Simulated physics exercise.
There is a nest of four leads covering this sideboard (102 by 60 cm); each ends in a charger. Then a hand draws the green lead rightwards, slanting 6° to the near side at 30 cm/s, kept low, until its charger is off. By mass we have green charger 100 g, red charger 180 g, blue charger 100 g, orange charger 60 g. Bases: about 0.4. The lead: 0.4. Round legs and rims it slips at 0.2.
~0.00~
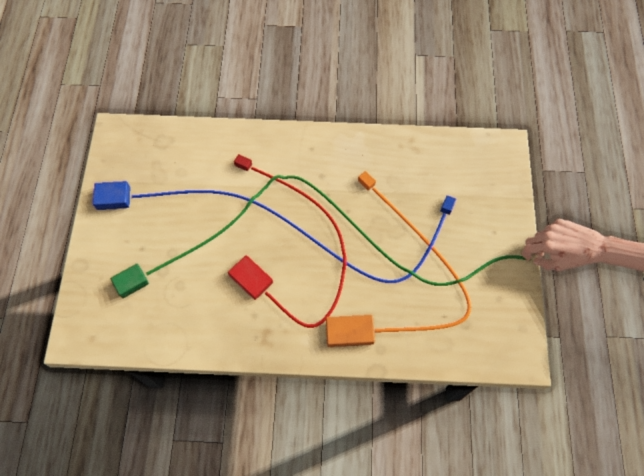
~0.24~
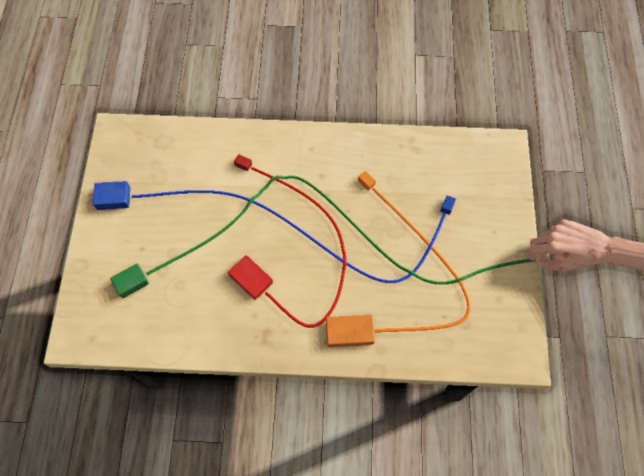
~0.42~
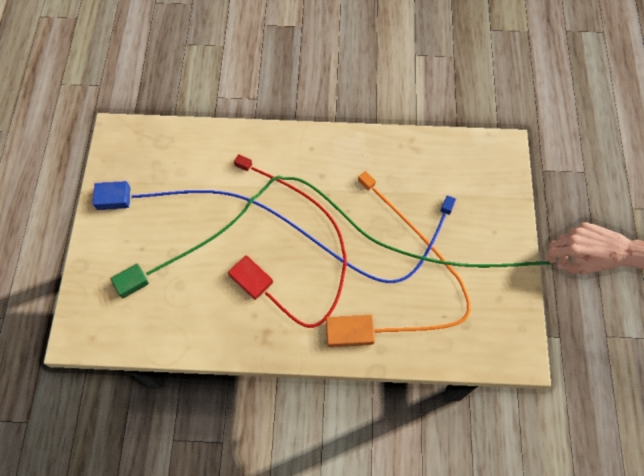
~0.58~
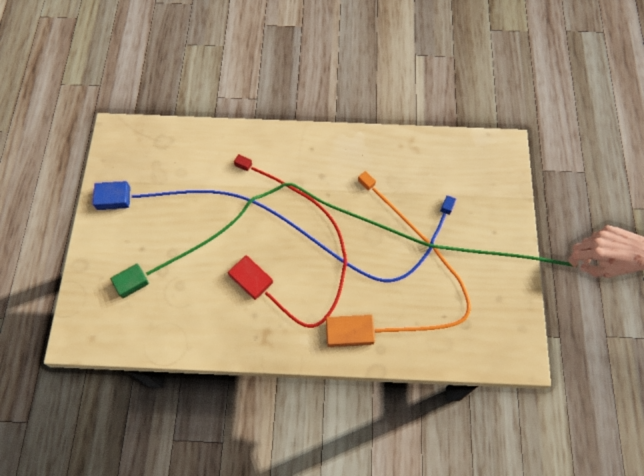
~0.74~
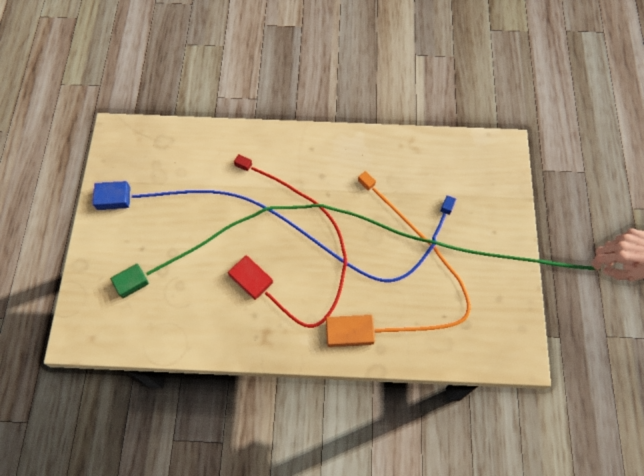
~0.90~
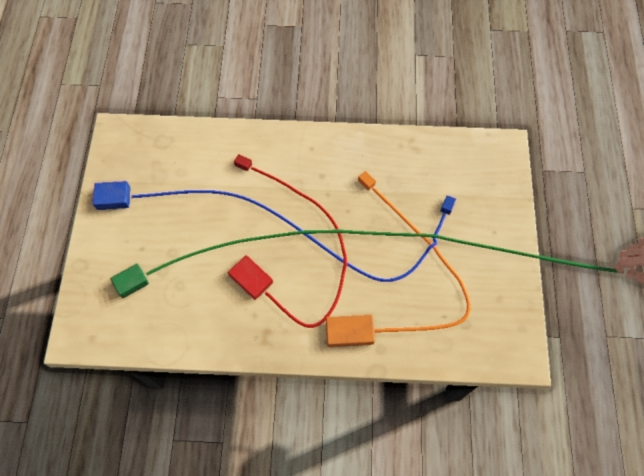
A pale wooden tabletop standing on a grey plank floor is seen from above at a steady, slightly tilted angle. Four cords lie across it, with blue and green blocks at the left, a red one near the middle and an orange one at the lower centre. A hand at the right edge pulls the green cord rightward, drawing its curves flatter while the other cords stay still.
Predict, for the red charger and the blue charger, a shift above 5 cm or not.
Prediction: Red charger - barely budges; blue charger - barely budges.
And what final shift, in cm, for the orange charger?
About: Orange charger 0 cm.
By 1.9 s, the green lead's tail end at (278, 244); red charger 1 cm off its start, green charger 29 cm off its start.
By 2.9 s, the green lead's tail end at (422, 259); red charger 1 cm off its start, green charger 59 cm off its start.
By 3.9 s, the green lead has left the top; red charger 1 cm off its start at (255, 278), green charger over the edge.
By 4.9 s, the green lead has left the top; red charger 1 cm off its start, green charger over the edge.
By 5.4 s, the green lead has left the top; red charger 1 cm off its start at (255, 278), blue charger 0 cm off its start at (110, 192), green charger over the edge.
